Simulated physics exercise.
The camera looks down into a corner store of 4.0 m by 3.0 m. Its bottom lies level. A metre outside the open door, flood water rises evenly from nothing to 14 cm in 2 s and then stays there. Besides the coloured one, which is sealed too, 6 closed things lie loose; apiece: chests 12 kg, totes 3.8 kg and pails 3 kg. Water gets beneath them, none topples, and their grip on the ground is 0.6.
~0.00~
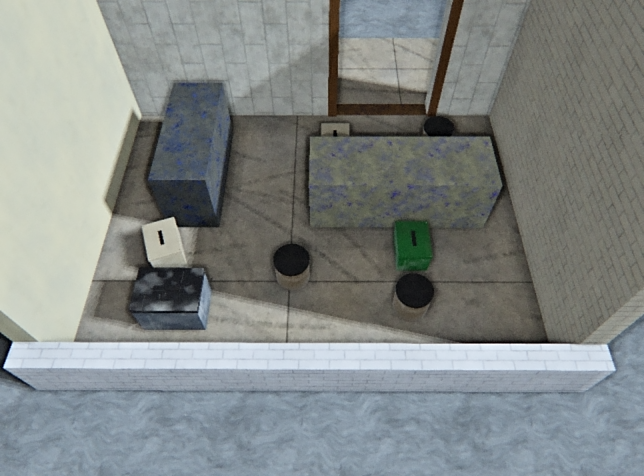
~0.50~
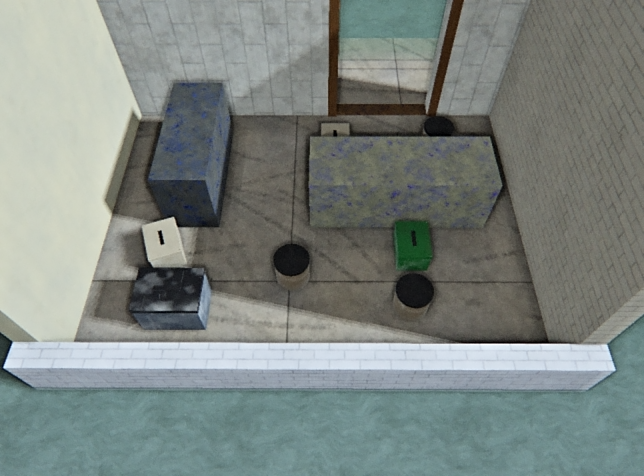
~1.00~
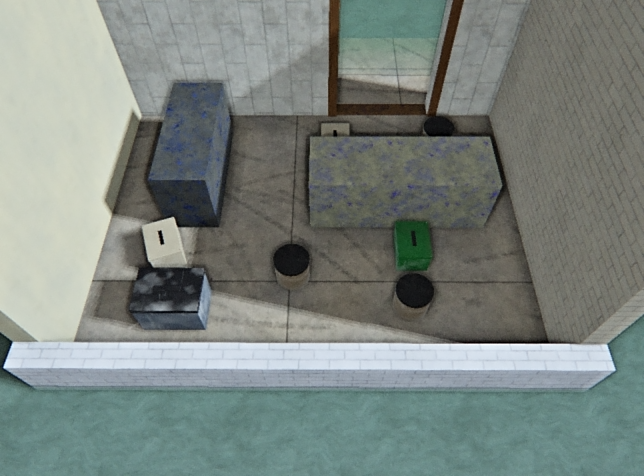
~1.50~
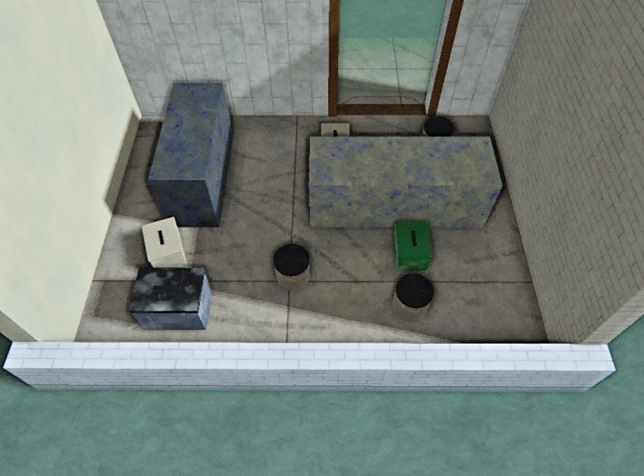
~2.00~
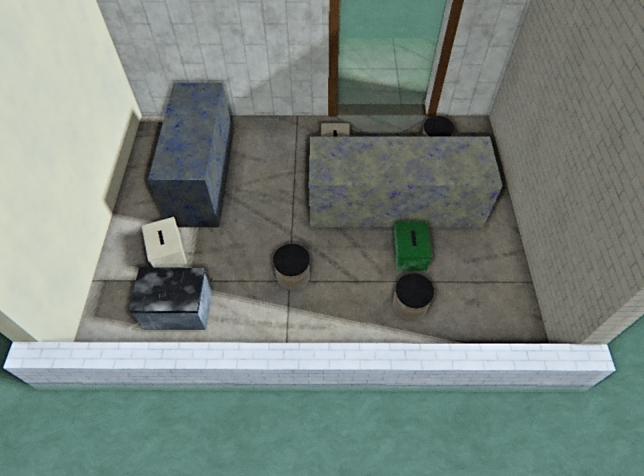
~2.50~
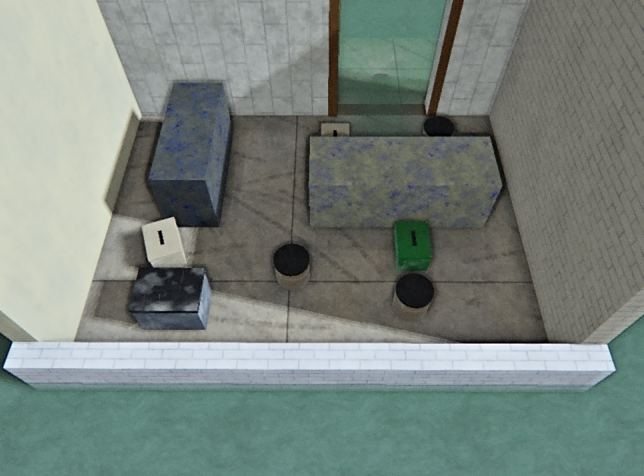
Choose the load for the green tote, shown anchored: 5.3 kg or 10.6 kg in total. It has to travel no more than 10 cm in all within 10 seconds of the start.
Verdict: The lower weight is enough.
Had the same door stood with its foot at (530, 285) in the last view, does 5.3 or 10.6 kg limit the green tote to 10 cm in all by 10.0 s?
Then neither load is enough.
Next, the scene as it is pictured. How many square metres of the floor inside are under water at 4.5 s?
About 4.0 m2.
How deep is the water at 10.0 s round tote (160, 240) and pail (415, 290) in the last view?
About 3 and 4 cm.
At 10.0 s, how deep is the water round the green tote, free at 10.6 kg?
Roughly 4 cm.
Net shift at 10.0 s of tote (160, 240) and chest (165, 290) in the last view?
In that order: 5 cm, 0 cm.
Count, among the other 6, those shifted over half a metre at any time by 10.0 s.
I count 2.
After 3.5 s the green tote would be 0 cm from its start with 5.3 kg and 0 cm from its start with 10.6 kg; 0 cm of water round it then.
After 4.5 s the green tote would be 0 cm from its start with 5.3 kg and 0 cm from its start with 10.6 kg; 0 cm of water round it then.
After 7.0 s the green tote would be 0 cm from its start with 5.3 kg and 0 cm from its start with 10.6 kg; 0 cm of water round it then.
After 10.0 s the green tote would be 1 cm from its start with 5.3 kg and 0 cm from its start with 10.6 kg; 4 cm of water round it then.
